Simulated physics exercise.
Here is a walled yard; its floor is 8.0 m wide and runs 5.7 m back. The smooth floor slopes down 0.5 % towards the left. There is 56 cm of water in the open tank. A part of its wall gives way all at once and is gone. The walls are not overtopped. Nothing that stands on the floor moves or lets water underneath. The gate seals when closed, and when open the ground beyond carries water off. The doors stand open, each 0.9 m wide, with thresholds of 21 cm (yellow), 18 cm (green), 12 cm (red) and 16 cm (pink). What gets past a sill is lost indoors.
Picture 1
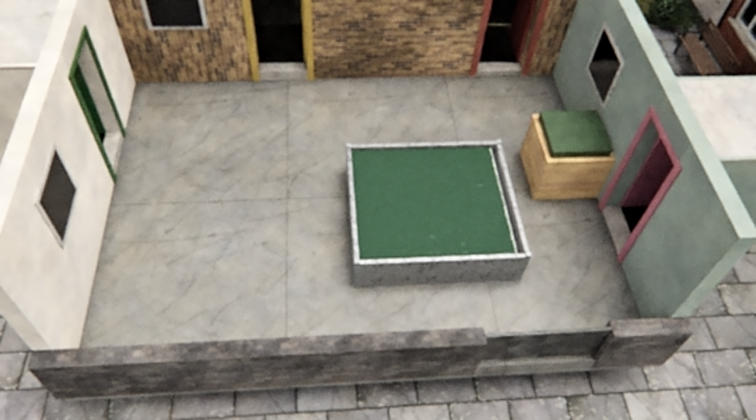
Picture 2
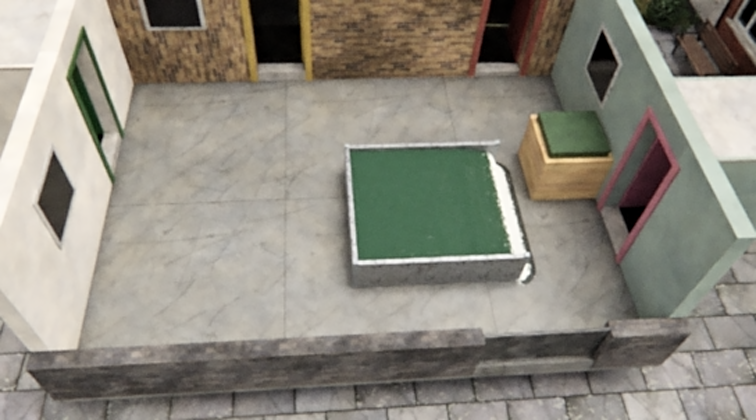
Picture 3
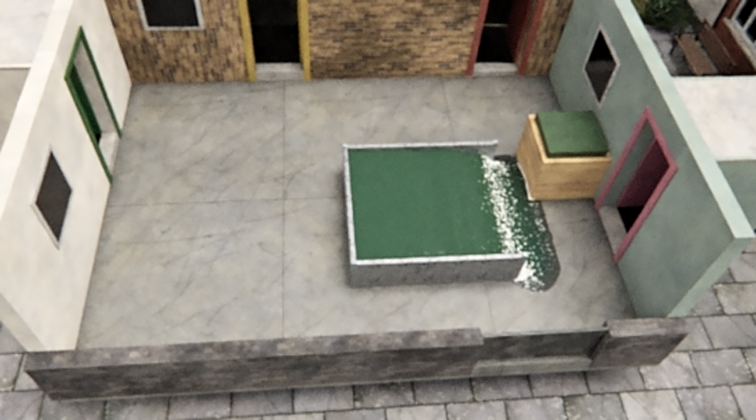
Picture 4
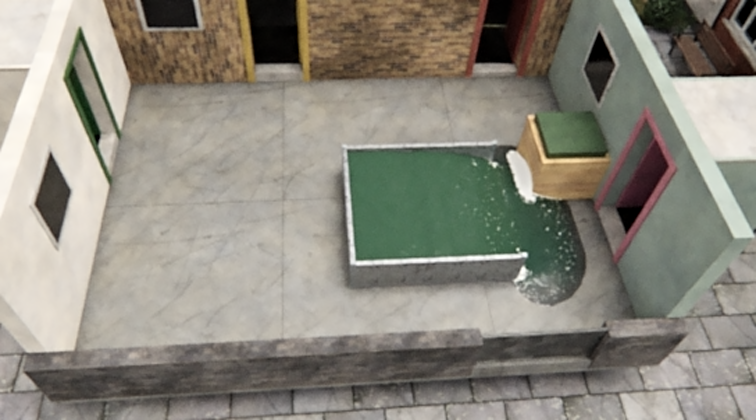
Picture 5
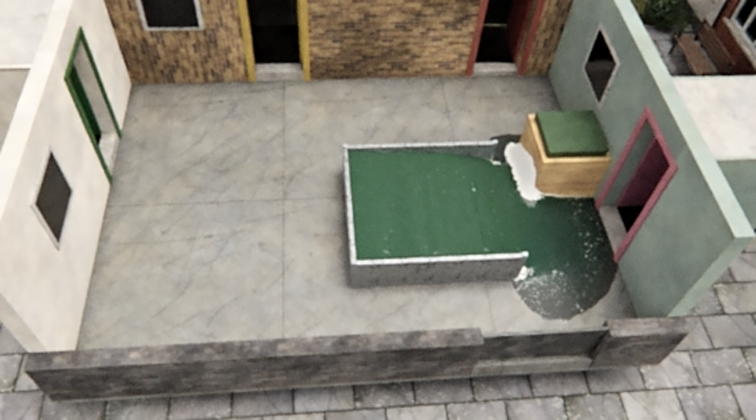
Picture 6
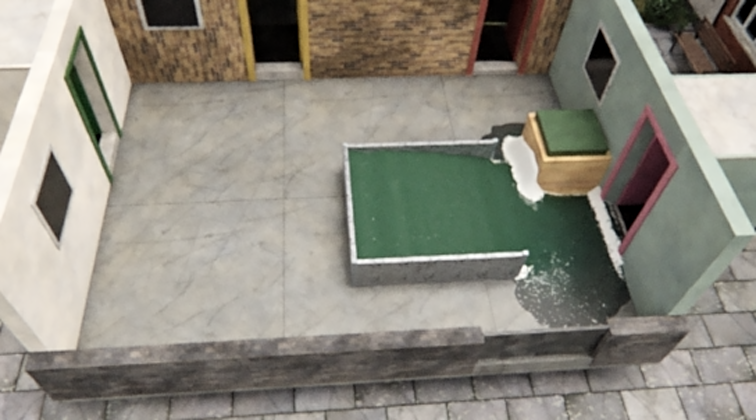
A walled yard with a smooth grey stone floor is seen from high above, with brick at the back, a white wall at left and a pale green wall at right. A low grey-walled tank of green water sits right of centre beside a wooden box with a green top. The tank's right side vanishes, and foaming water pours out, surrounds the box's near side and spreads to the right wall.
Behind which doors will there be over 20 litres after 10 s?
The water let in: At the yellow door it does not reach the limit; at the green door it does not reach the limit; at the red door it stays under the limit; at the pink door it passes the limit.
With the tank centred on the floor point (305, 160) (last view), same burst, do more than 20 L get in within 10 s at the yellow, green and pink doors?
Then: Yellow under, green under, pink not over.
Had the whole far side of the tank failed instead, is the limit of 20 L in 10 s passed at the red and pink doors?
Against that limit: Red over, pink not over.
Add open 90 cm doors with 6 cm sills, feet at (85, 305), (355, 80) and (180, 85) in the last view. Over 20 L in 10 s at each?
In that order: Above, under, not over.
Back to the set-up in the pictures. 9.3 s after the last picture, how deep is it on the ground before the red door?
About 4.0 cm.
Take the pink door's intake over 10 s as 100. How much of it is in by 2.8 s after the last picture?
About 95 per cent.
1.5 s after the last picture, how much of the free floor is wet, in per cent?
Near 25 per cent is wet.
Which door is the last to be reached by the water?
It is the green one.
Then, 0.7 s after the last picture water covers 20 % of the floor and is deepest (40 cm) near (611, 245); yellow door not reached, green door not reached, red door not reached, pink door 39 cm at the sill, 73 L in.
Then, 1.5 s after the last picture water covers 25 % of the floor and is deepest (49 cm) near (646, 339); yellow door not reached, green door not reached, red door 15 cm at the sill, 1 L in, pink door 37 cm at the sill, 194 L in.
Then, 2.8 s after the last picture water covers 40 % of the floor and is deepest (32 cm) near (646, 339); yellow door 2 cm at the sill, 0 L in, green door not reached, red door 13 cm at the sill, 9 L in, pink door 23 cm at the sill, 306 L in.
Then, 5.3 s after the last picture water covers 75 % of the floor and is deepest (22 cm) near (72, 375); yellow door 2 cm at the sill, 0 L in, green door not reached, red door 9 cm at the sill, 10 L in, pink door 14 cm at the sill, 326 L in.
Then, 9.3 s after the last picture water covers 90 % of the floor and is deepest (14 cm) near (595, 200); yellow door 5 cm at the sill, 0 L in, green door 4 cm at the sill, 0 L in, red door 4 cm at the sill, 10 L in, pink door 12 cm at the sill, 326 L in.
